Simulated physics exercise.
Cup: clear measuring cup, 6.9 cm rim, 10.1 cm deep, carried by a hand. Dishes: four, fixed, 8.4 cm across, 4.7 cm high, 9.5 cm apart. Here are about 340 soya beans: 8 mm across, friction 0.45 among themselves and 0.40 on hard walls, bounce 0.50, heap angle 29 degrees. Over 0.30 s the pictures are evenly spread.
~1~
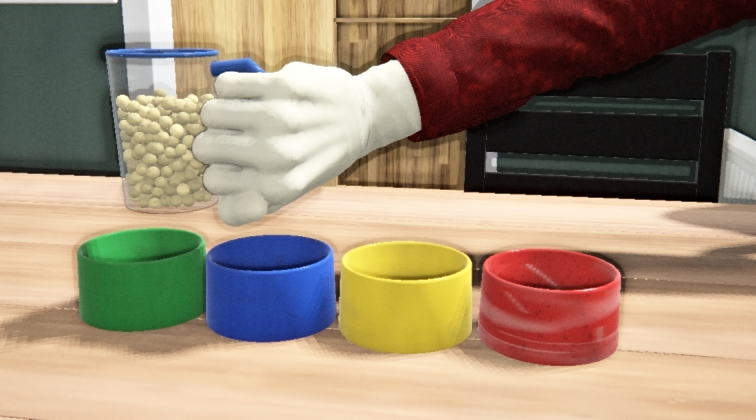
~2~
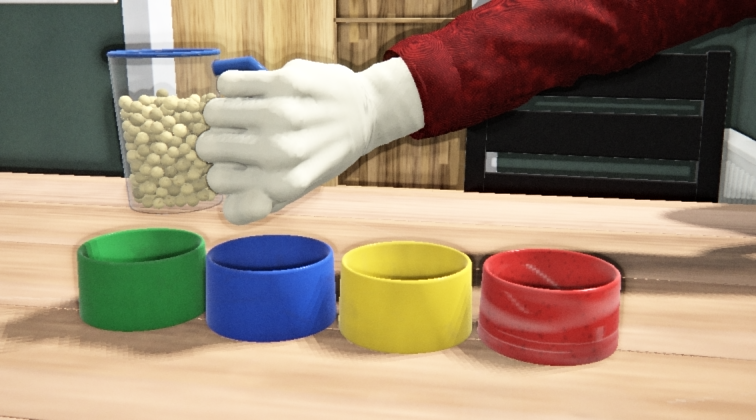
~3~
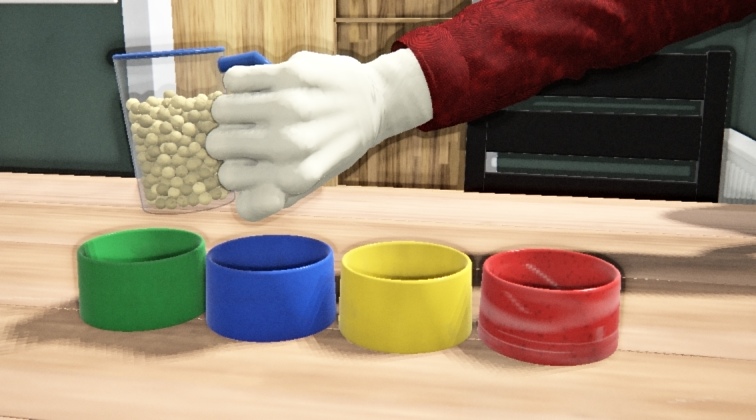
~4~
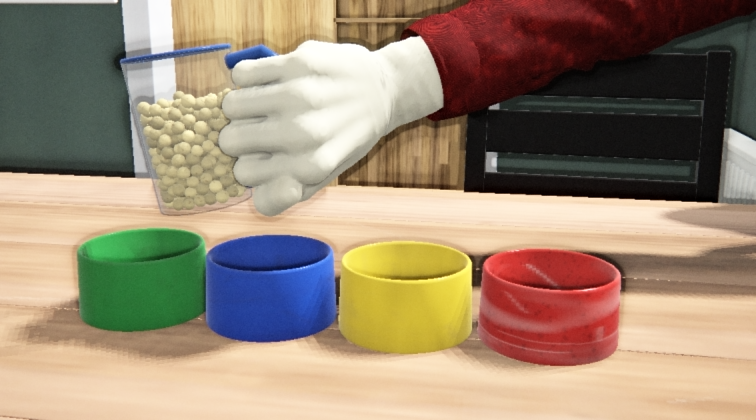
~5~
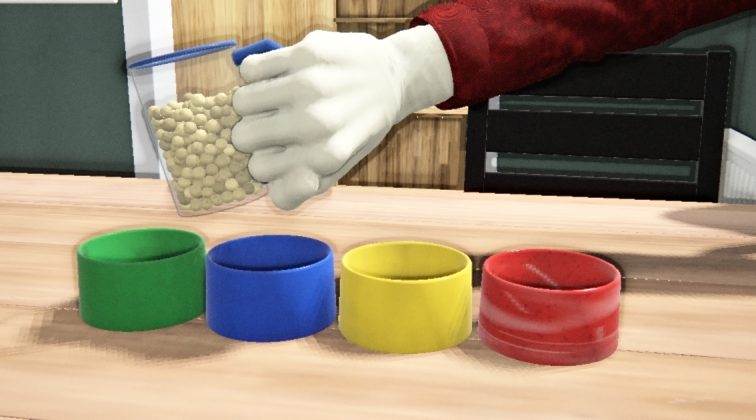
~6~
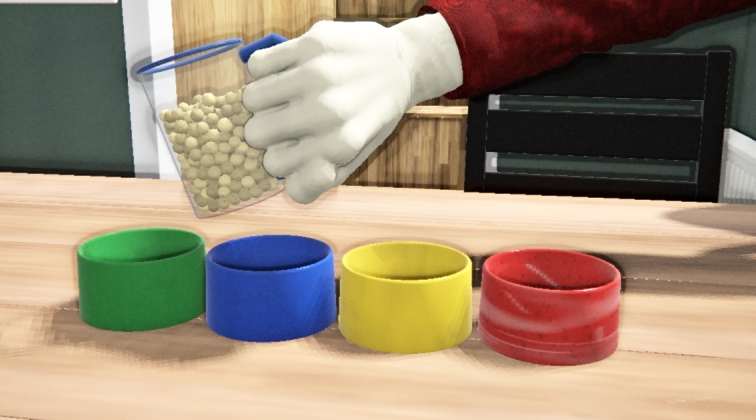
We see a white-gloved hand holding a clear measuring cup of pale beans behind green, blue, yellow and red dishes. The hand moves the cup a short way right while gradually tilting it, its rim slanting down to the left.
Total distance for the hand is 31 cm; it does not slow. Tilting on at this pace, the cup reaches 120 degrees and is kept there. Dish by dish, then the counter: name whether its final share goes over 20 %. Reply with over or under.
Red under, blue under, green under, yellow over, counter under.
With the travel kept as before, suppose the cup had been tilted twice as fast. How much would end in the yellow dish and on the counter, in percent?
Then the yellow dish would get 0 and the counter 10.
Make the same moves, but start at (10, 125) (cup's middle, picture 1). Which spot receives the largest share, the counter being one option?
The biggest share goes to blue.
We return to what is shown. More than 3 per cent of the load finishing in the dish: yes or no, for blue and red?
So blue is a miss and red is a pass.
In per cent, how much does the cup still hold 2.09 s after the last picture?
About 0 per cent.
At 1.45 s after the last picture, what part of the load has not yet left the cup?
Close to 35 % of the load.
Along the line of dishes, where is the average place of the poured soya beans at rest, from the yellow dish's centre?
About 1 cm, toward higher x.
Then, 0.87 s after the last picture, tilt 84 degrees; cup holds 100 %.
Then, 1.45 s after the last picture, tilt 120 degrees; cup holds 35 %, yellow 65 %.
Then, 2.09 s after the last picture, tilt 120 degrees; cup holds 0 %, red 10 %, yellow 80 %.
In the end, red 10 %, blue 0 %, green 0 %, yellow 80 %, counter 10 %.
